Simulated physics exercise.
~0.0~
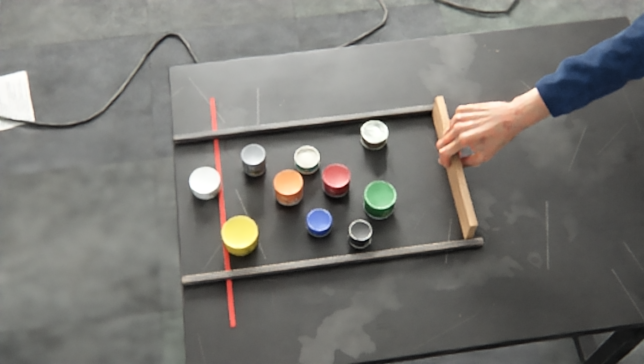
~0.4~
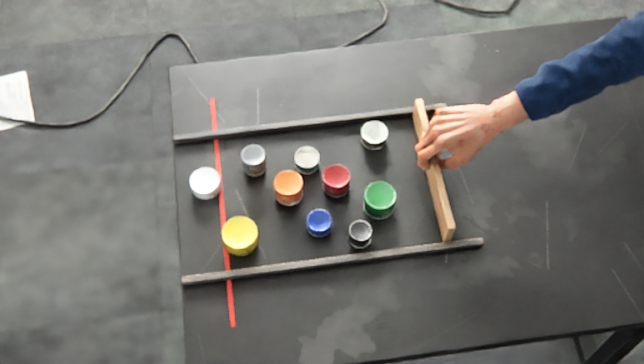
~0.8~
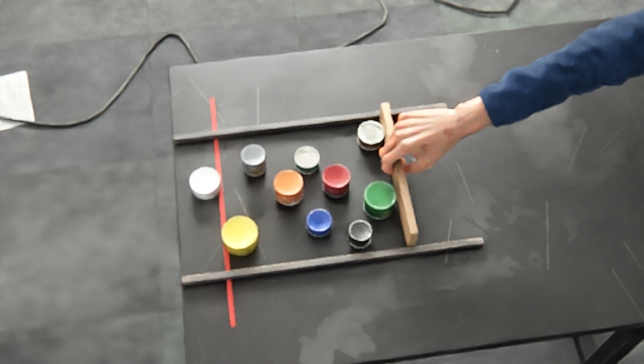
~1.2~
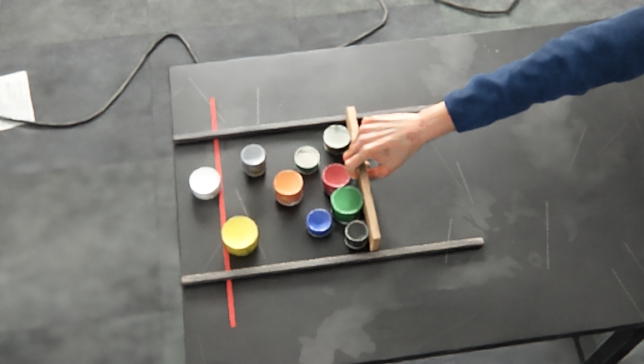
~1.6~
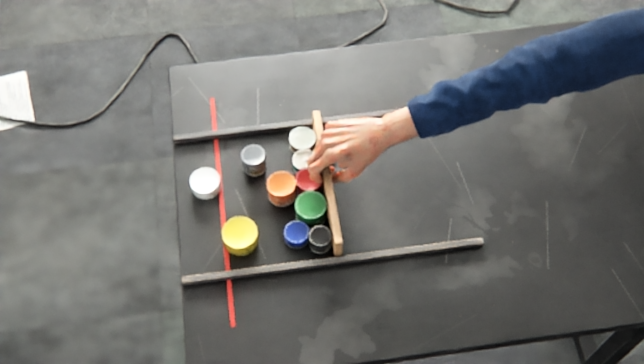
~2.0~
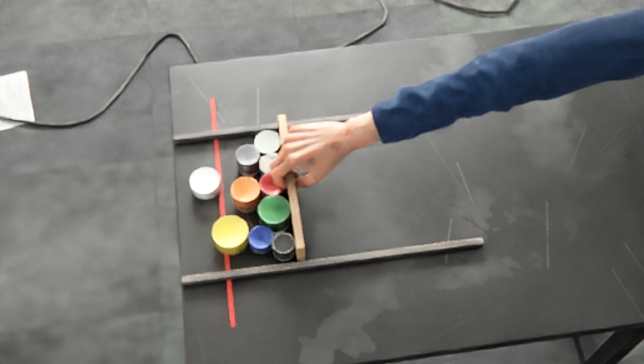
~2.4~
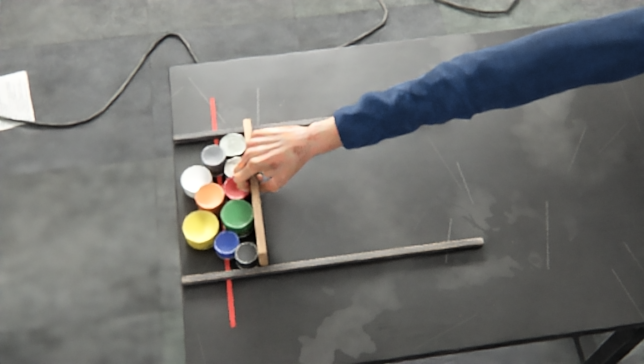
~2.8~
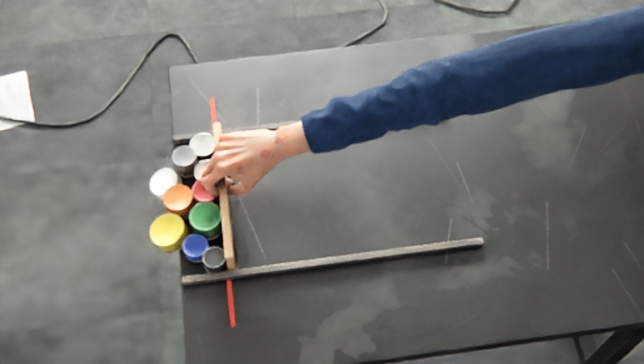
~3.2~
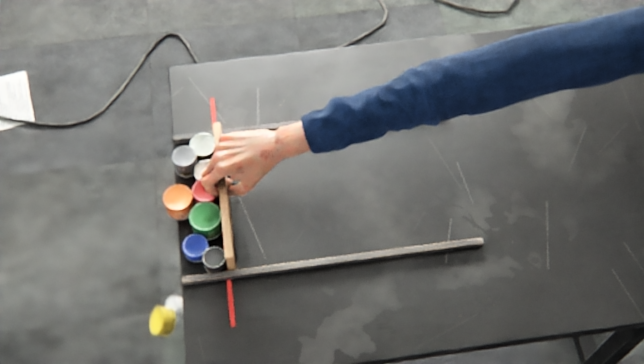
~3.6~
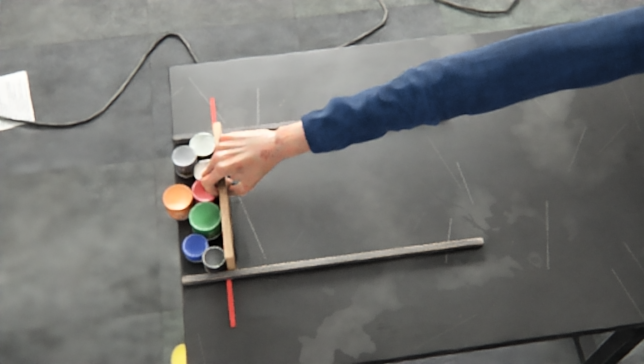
The clip shows a hand sliding a wooden board leftward between two rails on a dark table, gathering small colourful pots and pushing them toward the table edge. The board stops at the red tape, and the yellow and white pots fall off while the others remain.
